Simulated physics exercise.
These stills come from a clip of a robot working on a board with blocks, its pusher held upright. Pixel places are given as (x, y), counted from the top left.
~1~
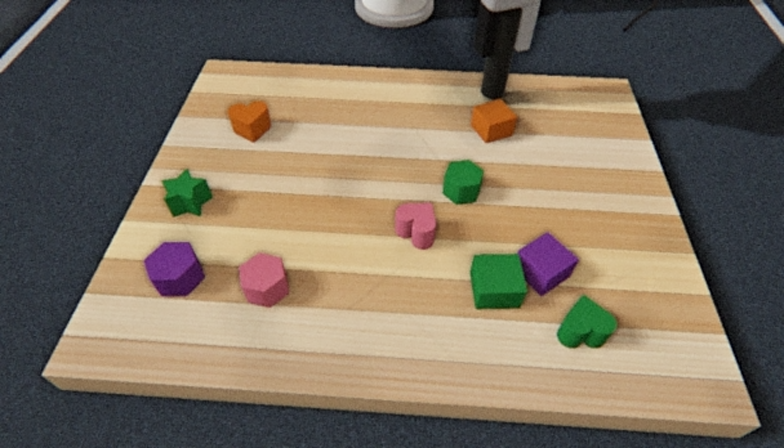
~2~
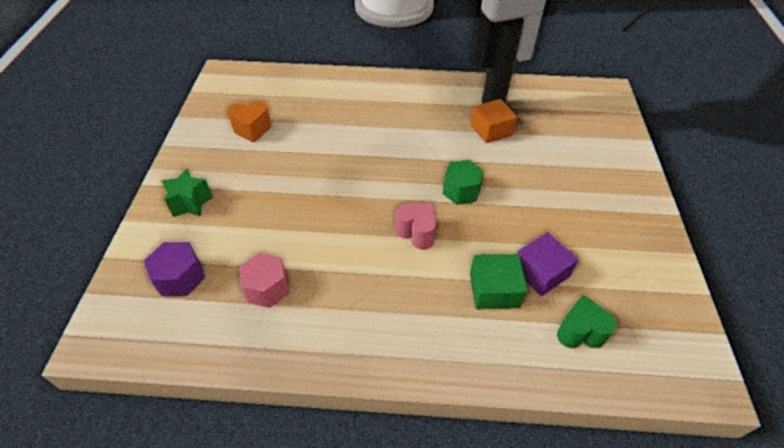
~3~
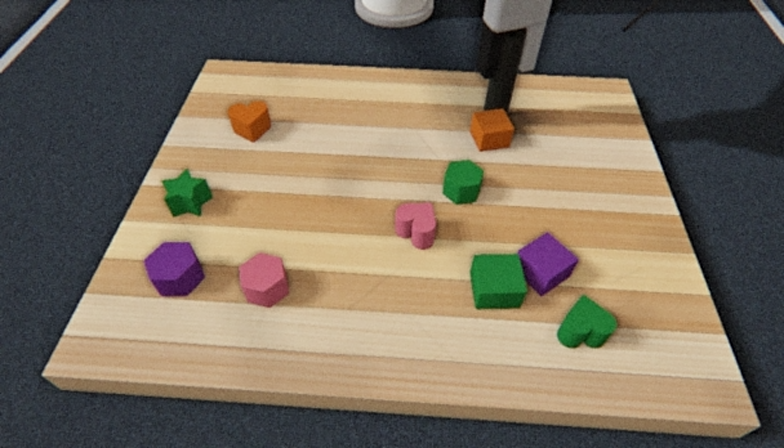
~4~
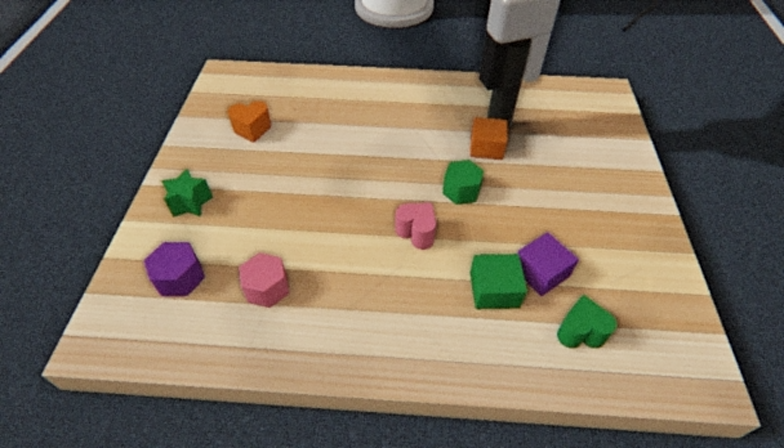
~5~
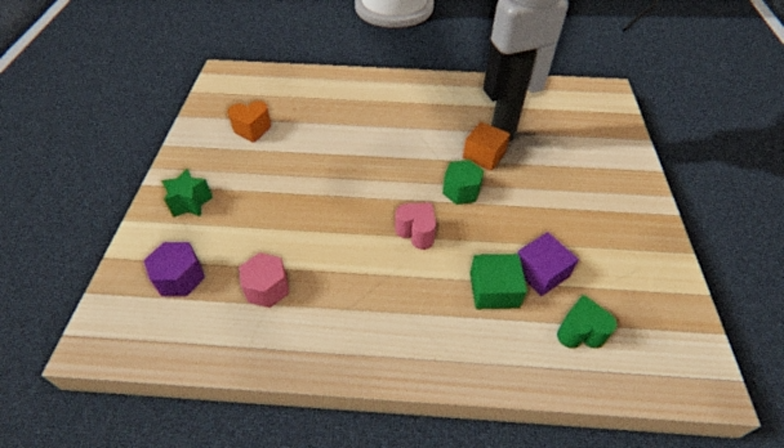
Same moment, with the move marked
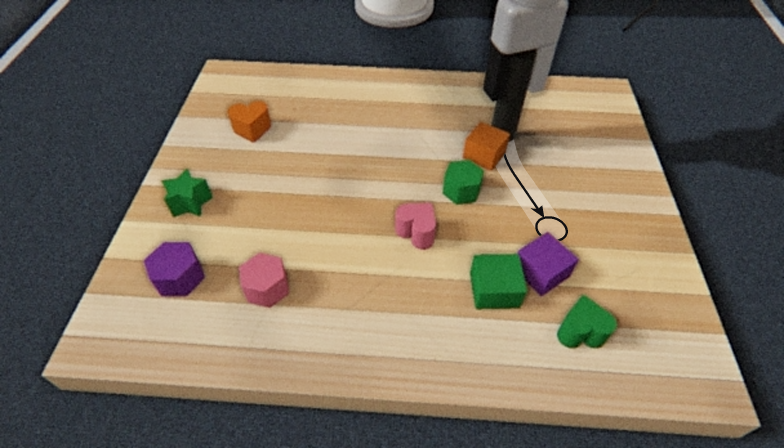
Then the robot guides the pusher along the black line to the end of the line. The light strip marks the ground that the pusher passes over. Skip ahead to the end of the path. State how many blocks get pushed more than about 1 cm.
I predict one.
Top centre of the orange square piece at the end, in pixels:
I expect it at (482, 147).
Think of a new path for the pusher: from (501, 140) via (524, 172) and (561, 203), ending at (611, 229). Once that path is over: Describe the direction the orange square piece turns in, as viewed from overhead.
It spins clockwise.
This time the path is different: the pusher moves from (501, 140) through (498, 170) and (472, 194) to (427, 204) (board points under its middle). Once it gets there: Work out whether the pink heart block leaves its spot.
The pink heart block will not stay where it is.
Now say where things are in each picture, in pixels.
In the first frame, pusher tip (493, 92); block tops, orange square piece (495, 111); purple square piece (549, 255).
In the second frame, pusher (494, 103); blocks unchanged.
In the third frame, pusher (495, 113); orange square piece (493, 120).
In the fourth frame, pusher (499, 123); orange square piece (491, 129).
In the fifth frame, pusher (503, 134); orange square piece (488, 136); purple square piece (549, 255).
Path on the board, from (501, 140) over (519, 182) to (552, 229).
What follows on the original path. One third of the way, pusher (512, 162); orange square piece (482, 147), turned 45° clockwise.
Two thirds of the way, pusher (532, 191); orange square piece (482, 147), turned 45° clockwise.
At the end, pusher (554, 223); orange square piece (482, 147), turned 45° clockwise; purple square piece in place.
